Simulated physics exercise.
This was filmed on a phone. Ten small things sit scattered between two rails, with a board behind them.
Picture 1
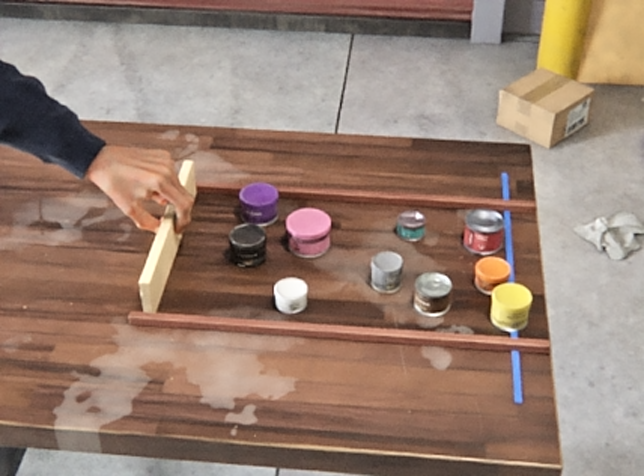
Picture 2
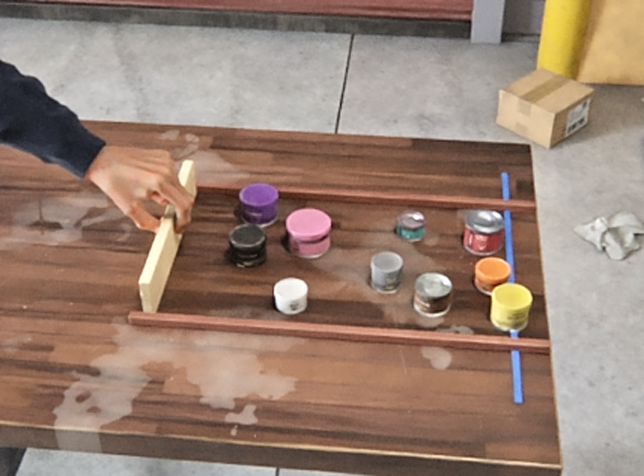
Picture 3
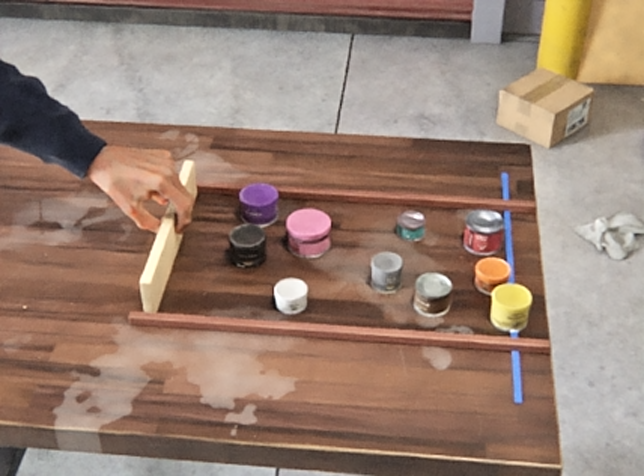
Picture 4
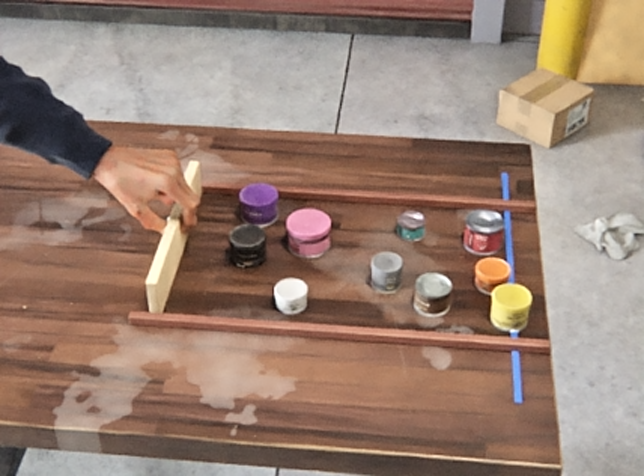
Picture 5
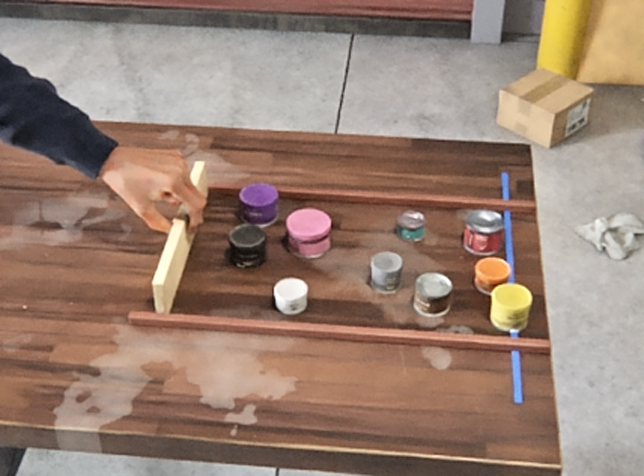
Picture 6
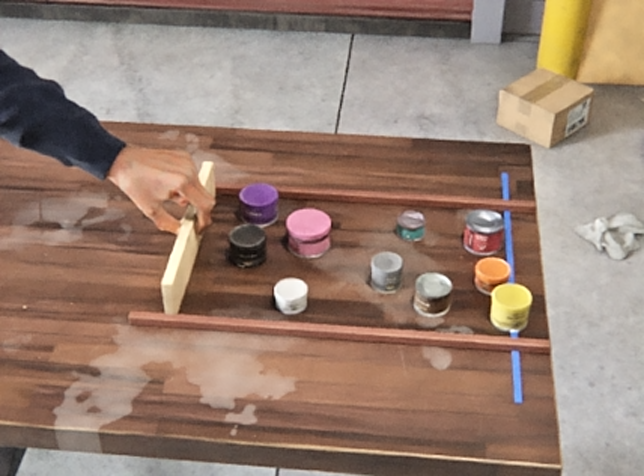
On a wooden table, a hand slides a board slightly right toward scattered small colourful containers.
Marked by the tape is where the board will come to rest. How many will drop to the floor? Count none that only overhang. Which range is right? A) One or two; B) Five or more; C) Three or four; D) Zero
Answer: B.
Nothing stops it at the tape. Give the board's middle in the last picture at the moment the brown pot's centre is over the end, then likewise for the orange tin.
First near (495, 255), second near (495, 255).
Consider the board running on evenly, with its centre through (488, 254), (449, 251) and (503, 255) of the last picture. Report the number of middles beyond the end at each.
2; 0; 5.
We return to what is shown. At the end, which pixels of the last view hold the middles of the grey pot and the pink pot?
The grey pot ends at (529, 291) and the pink pot at (533, 243).
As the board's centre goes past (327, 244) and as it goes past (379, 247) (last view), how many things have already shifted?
One spot: 4. Other spot: 7.
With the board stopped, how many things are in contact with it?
5.
Soon after, none off yet; yellow pot at rest near (511, 308); orange tin at rest near (493, 276); red tin at rest near (484, 232).
In the end, the number that fall off is five or more; gone, turquoise tin, brown pot, red tin, orange tin and yellow pot.
